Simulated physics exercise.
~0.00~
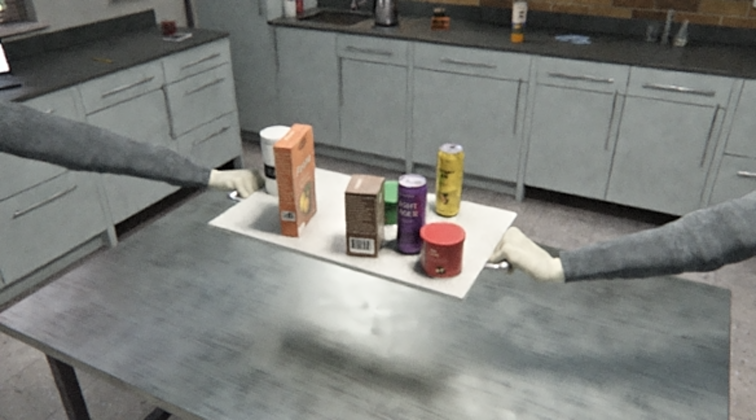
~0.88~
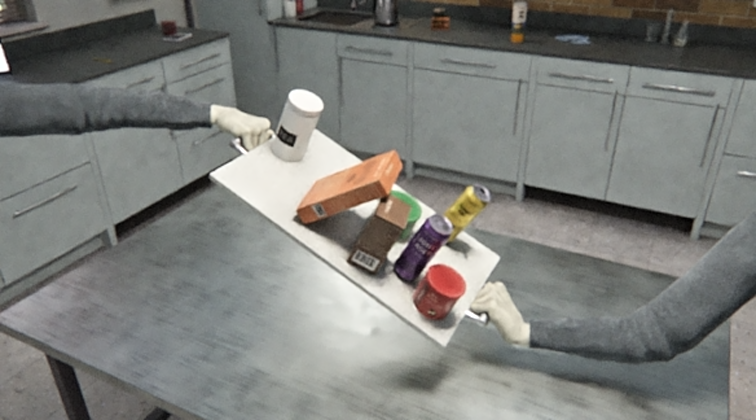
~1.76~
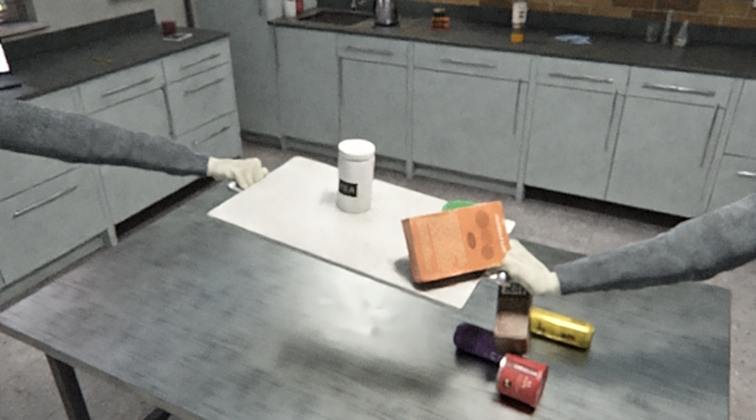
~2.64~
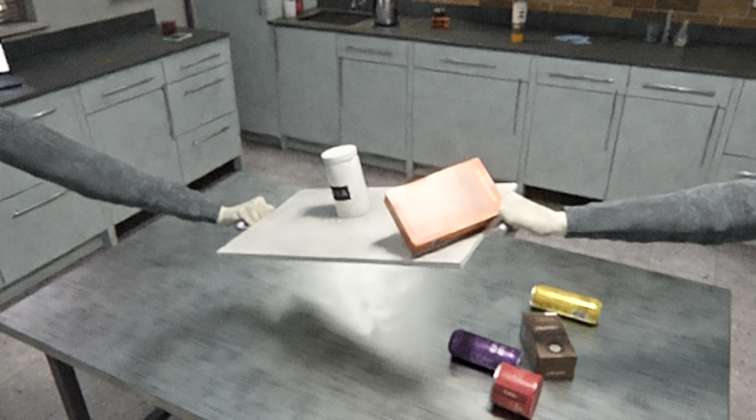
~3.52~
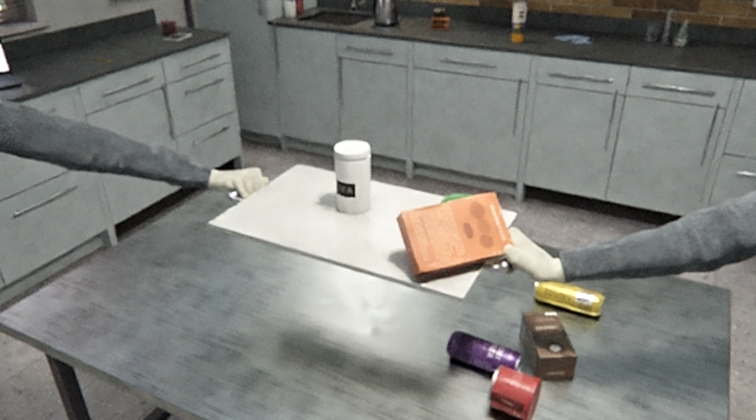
In a kitchen, gloved hands tilt a tray rightward, toppling a packet and spilling four items.
